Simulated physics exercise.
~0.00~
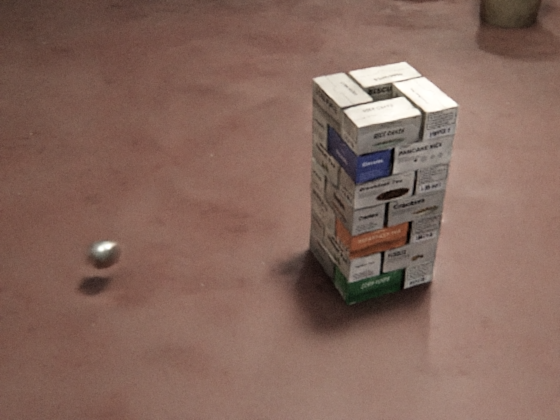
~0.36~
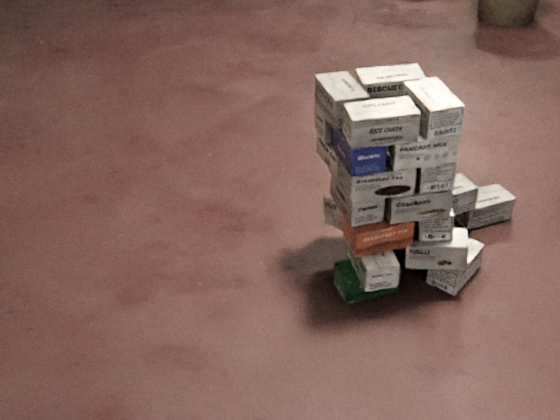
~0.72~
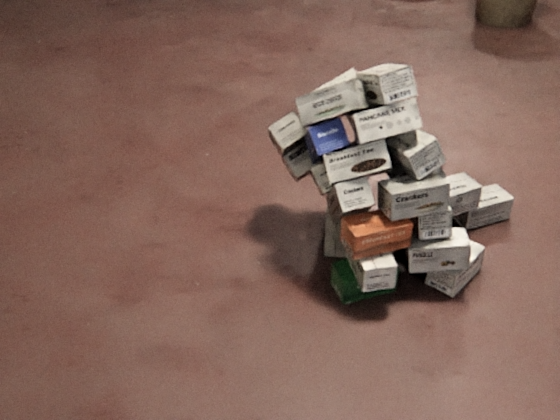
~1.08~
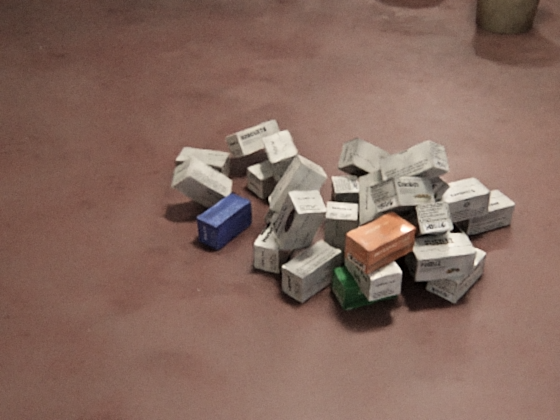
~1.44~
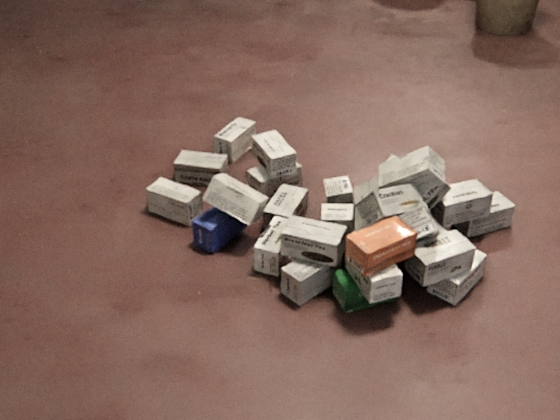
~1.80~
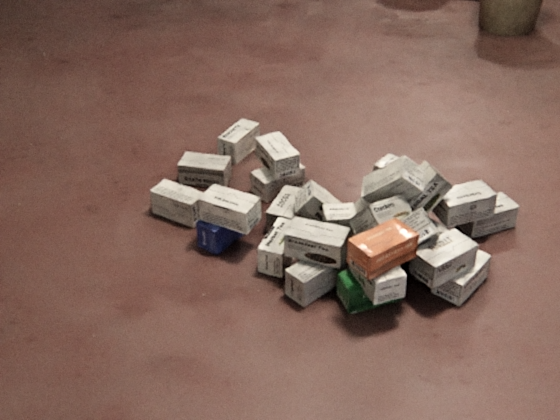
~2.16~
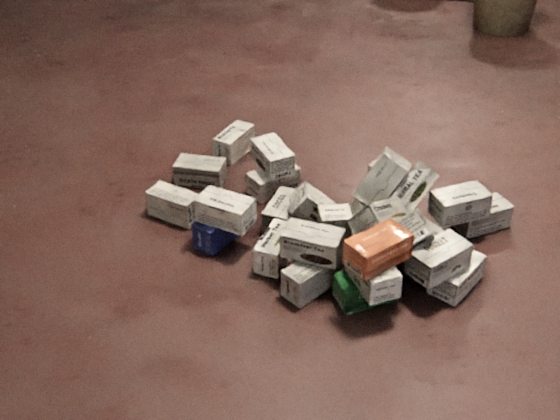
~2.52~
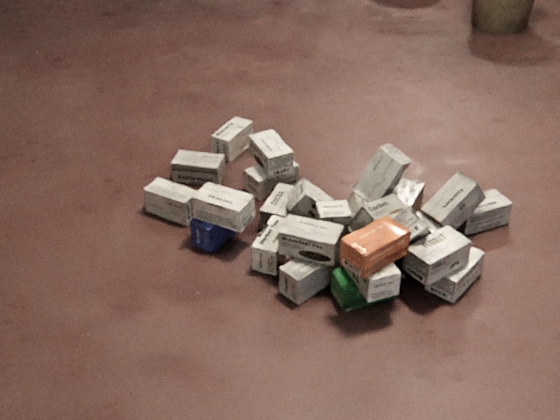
On a reddish floor, a steel ball flying into a tower of small boxes, which topples leftward into a loose heap.
